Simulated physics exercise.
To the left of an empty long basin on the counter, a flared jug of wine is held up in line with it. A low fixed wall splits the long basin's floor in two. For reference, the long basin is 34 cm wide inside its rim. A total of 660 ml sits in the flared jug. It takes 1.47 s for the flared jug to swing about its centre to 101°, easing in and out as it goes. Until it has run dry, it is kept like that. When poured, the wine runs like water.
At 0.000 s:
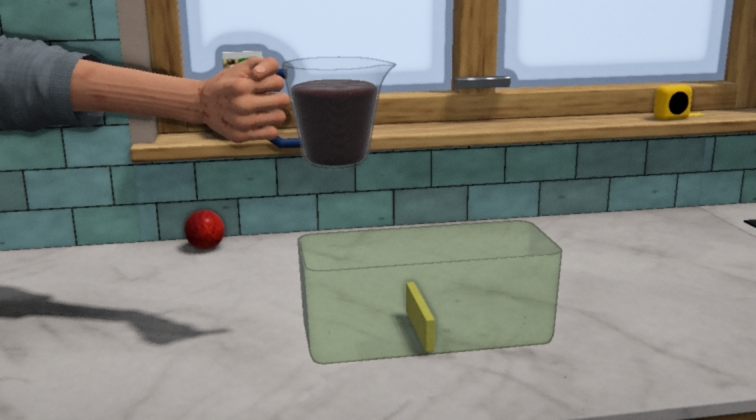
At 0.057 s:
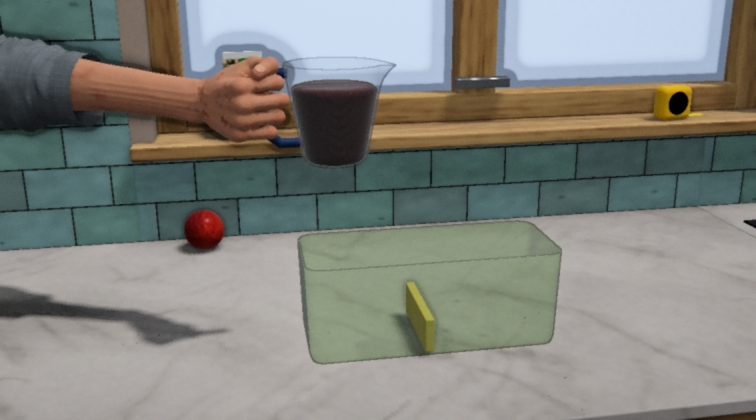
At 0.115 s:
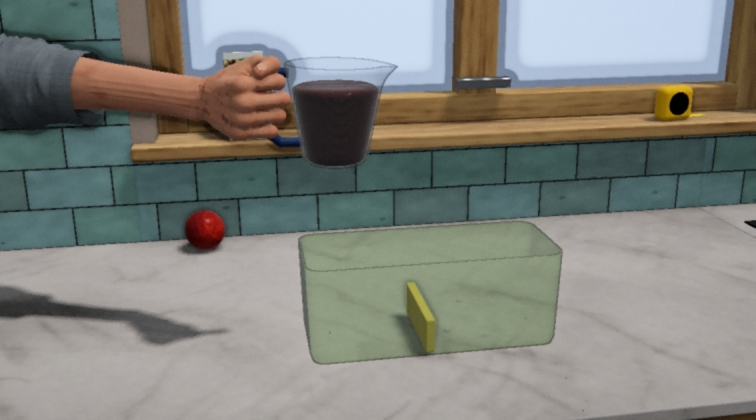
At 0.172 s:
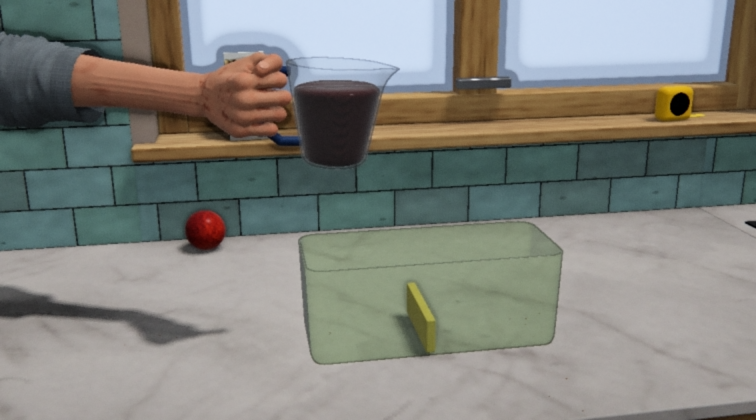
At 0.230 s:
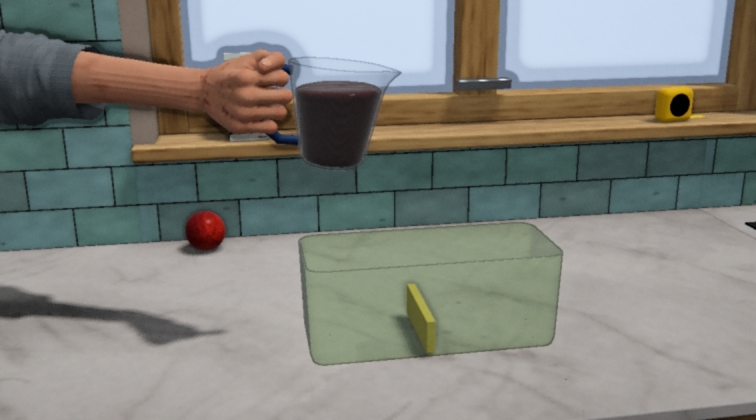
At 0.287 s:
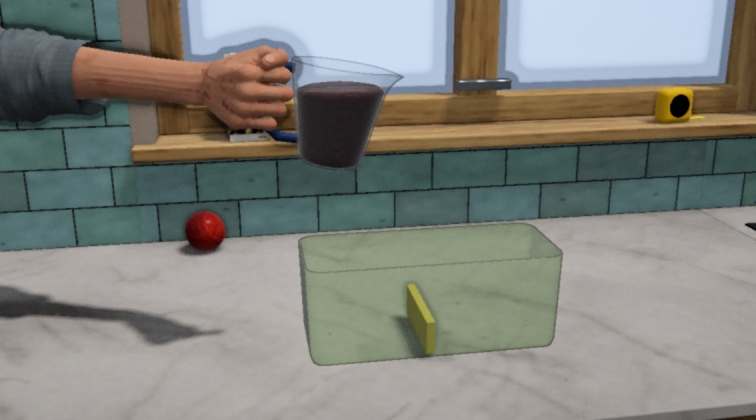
A hand holds a flared jug of dark liquid and tilts it slightly to the right.
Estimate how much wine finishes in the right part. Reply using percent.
I would say 94 per cent.
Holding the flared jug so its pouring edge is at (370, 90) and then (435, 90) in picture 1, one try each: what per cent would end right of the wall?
Some 65 and 95 per cent, in that order.
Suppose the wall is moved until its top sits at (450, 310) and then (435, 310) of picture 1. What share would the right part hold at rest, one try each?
It comes to 60 per cent, and then 75 per cent.
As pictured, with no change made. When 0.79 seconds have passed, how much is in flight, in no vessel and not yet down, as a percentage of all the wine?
Around 14 percent.
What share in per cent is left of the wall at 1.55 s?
The left part holds some 4 per cent.
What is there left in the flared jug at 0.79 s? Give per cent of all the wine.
About 84 percent.
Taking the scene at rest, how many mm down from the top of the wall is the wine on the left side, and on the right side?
Roughly 46 mm on the left side and roughly 18 mm on the right.
Then, 0.79 s in, the tilt is 57° and 84 per cent is still to pour, 0 is left of the wall and 2 right of it.
Then, 1.16 s in, the tilt is 90° and 27 per cent is still to pour, 1 is left of the wall and 49 right of it.
Then, 1.55 s in, the tilt is 101° and 1 per cent is still to pour, 4 is left of the wall and 93 right of it.
Then, 1.97 s in, the tilt is 101° and 0 per cent is still to pour, 5 is left of the wall and 94 right of it.
Finally, 5 per cent lies left of the wall, 94 right of it and 1 outside.
